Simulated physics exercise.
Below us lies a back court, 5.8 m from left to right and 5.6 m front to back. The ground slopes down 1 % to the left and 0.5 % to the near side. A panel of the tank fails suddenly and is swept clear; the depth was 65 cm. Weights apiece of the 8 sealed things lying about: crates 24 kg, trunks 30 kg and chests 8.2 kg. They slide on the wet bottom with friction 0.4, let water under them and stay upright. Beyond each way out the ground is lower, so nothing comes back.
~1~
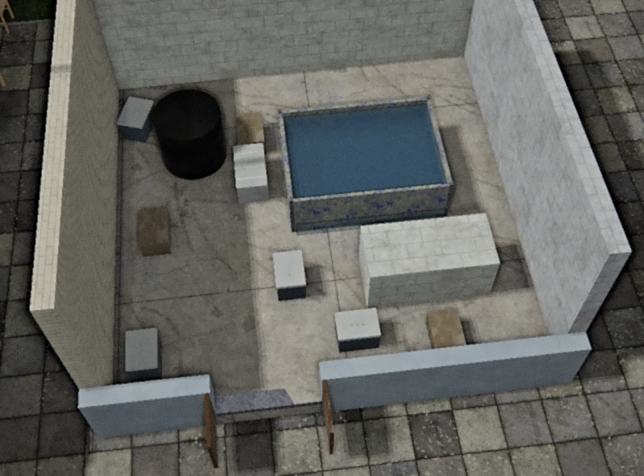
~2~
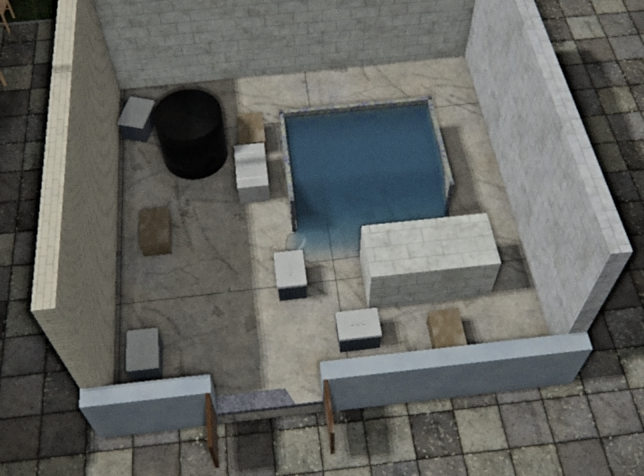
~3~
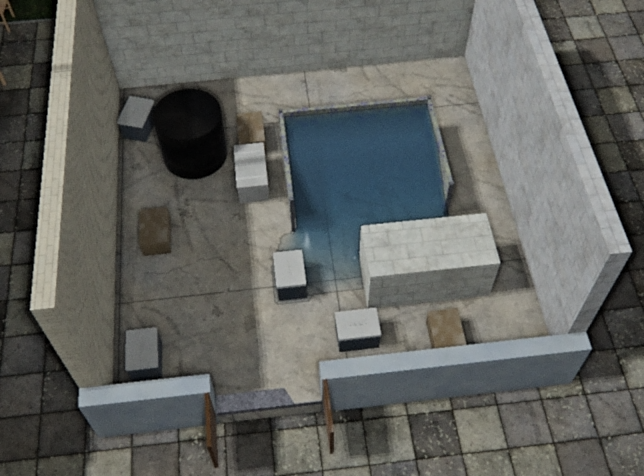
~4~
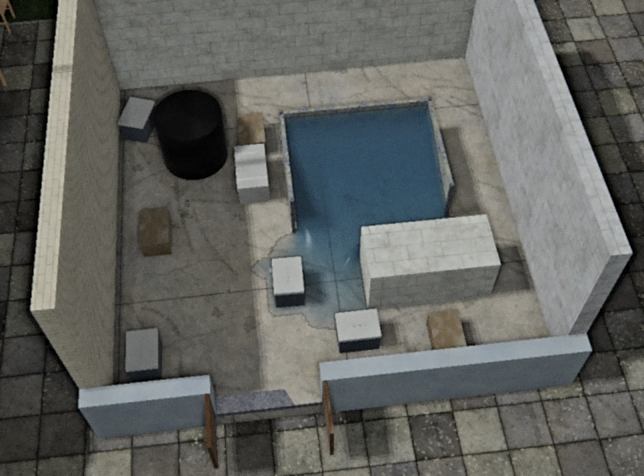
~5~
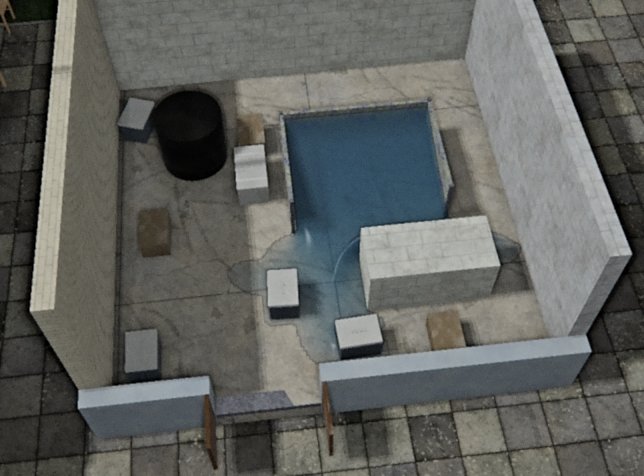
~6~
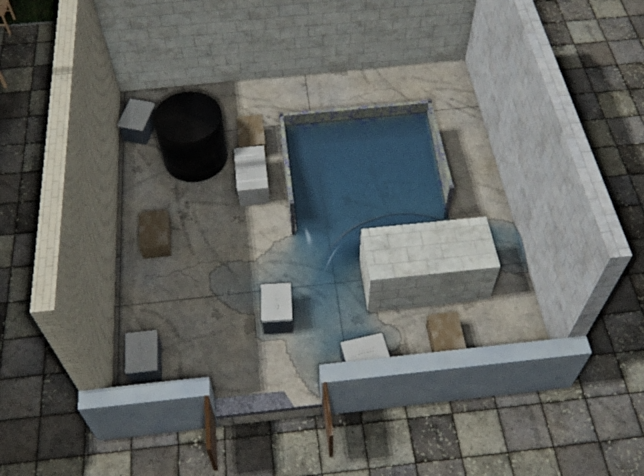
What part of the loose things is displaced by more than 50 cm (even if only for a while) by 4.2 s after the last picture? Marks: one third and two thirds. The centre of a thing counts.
Share: One to two thirds.
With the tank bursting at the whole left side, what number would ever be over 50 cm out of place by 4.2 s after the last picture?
In that case 8 of them.
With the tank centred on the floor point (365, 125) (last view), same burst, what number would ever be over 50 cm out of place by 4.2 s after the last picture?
In that case 4 of them.
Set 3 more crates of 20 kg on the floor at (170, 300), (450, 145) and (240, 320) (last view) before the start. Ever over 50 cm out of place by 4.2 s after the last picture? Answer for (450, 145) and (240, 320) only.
In that order: Over, over.
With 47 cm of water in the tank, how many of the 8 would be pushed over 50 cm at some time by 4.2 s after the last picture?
Then 4.
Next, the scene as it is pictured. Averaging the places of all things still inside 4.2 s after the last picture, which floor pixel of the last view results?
Near (234, 234).
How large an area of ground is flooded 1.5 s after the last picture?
Roughly 19 m2.
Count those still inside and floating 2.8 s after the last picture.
I count 3.
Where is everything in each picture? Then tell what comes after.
The first picture shows a chest at (289, 268) rests on the ground; a chest at (358, 323) rests on the ground; water covers 3.6 m2; 0 of 8 have shifted.
The second picture shows a chest at (290, 268) rests on the ground; a chest at (359, 323), on the bottom; 4.8 m2 under water; 0 of 8 have shifted.
The third picture shows a chest at (290, 268), on the bottom; a chest at (358, 323), on the bottom; water covers 5.6 m2; 0 of 8 have shifted.
The fourth picture shows a chest at (288, 275), on the bottom, 10 cm from its start; a chest at (358, 324) rests on the ground; 6.4 m2 under water; 1 of 8 have shifted.
The fifth picture shows a chest at (283, 287) rests on the ground, 29 cm from its start; a chest at (359, 330), on the bottom, 8 cm from its start; 7.3 m2 under water; 2 of 8 have shifted.
The sixth picture shows a chest at (277, 301), on the bottom, 51 cm from its start; a chest at (366, 351) rests on the ground, 37 cm from its start; 8.6 m2 under water; 2 of 8 have shifted.
Then, 0.4 s after the last picture 1 of 8 are over 50 cm from their spots; 1 afloat.
Then, 1.5 s after the last picture 2 of 8 are over 50 cm from their spots; 2 afloat.
Then, 2.8 s after the last picture 2 of 8 are over 50 cm from their spots; 3 afloat.
Then, 4.2 s after the last picture 4 of 8 are over 50 cm from their spots, and 4 have been at some point; 3 afloat.
